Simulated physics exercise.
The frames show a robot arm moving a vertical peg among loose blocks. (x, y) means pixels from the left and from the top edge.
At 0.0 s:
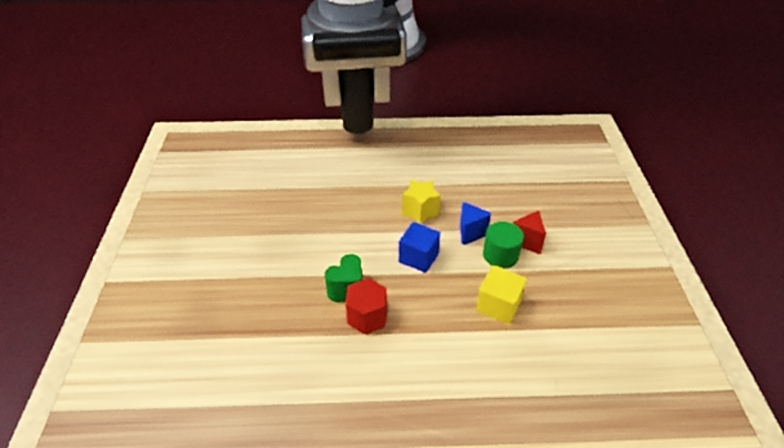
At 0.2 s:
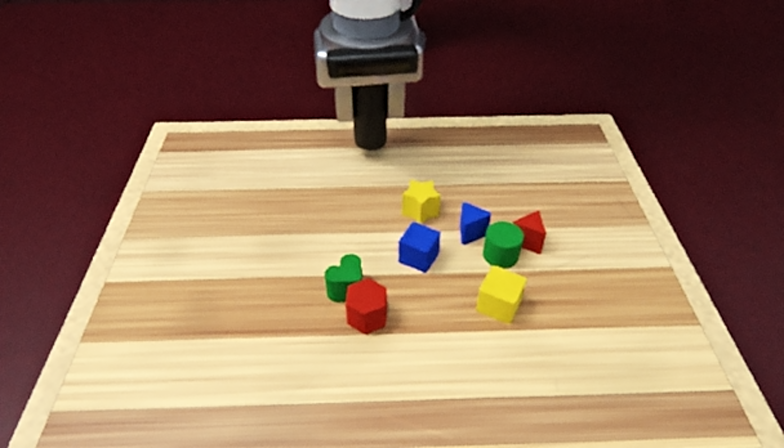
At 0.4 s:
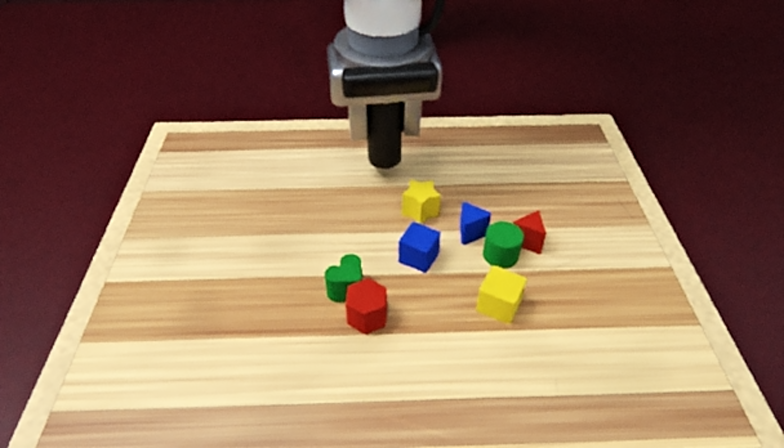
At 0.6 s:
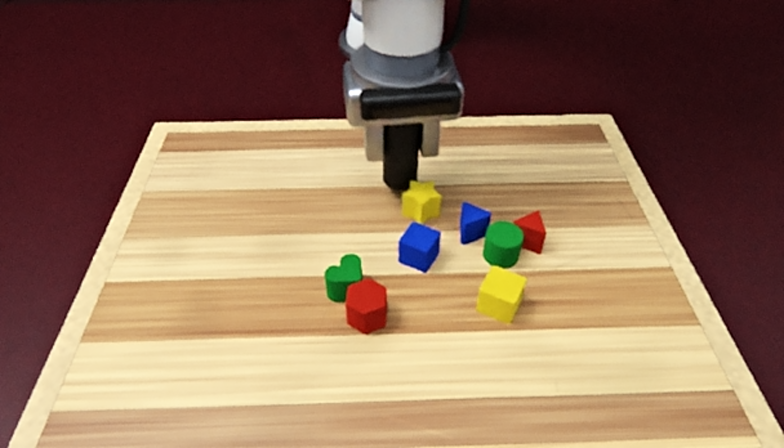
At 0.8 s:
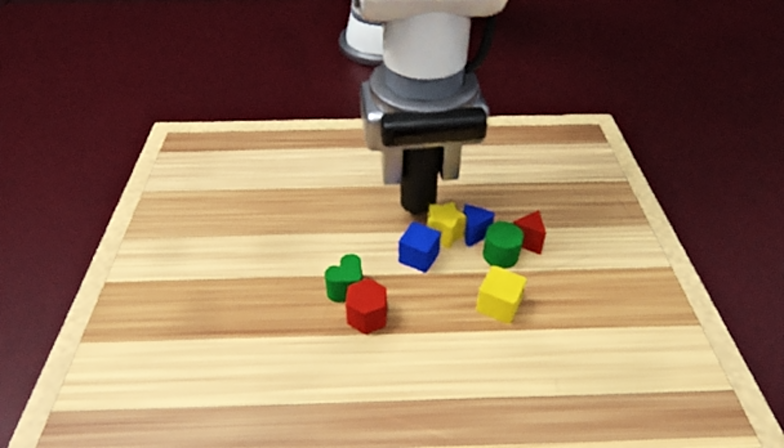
A robot arm holding a dark vertical peg moves from the far edge of a striped wooden board toward the loose coloured blocks, drifting slightly right. The peg reaches the yellow star-shaped block and pushes it a short way nearer and to the right, beside the blue triangle, while the other blocks barely move.
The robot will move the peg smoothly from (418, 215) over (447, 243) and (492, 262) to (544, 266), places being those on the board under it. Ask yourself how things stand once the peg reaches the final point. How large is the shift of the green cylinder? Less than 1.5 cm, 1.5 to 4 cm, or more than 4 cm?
It gets moved over 4 cm.
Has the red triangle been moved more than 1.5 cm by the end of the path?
No, that is not how it ends up.
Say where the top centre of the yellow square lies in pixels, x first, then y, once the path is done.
My best guess is (517, 299).
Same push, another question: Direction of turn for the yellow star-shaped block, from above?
Bird's-eye view: Clockwise.
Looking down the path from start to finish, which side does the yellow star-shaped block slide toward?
It moves right.
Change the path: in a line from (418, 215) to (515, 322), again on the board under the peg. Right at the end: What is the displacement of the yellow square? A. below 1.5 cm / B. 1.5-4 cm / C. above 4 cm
C: Above 4 cm.
On the path given first. One third of the way, peg at (449, 231); yellow star-shaped block at (474, 241), turned 30° anticlockwise; blue triangle at (485, 216), turned 20° anticlockwise; green cylinder at (512, 236).
Two thirds of the way, peg at (496, 250); yellow star-shaped block at (516, 266), turned 10° anticlockwise; blue triangle at (494, 218), turned 65° anticlockwise; yellow square at (514, 296), turned 25° clockwise; green cylinder at (536, 241); red triangle at (536, 221), turned 15° anticlockwise.
At the end, peg at (548, 254); yellow star-shaped block at (534, 272), turned 25° clockwise; blue triangle at (494, 218), turned 65° anticlockwise; yellow square at (517, 299), turned 40° clockwise; green cylinder at (588, 241); red triangle at (537, 220), turned 20° anticlockwise.
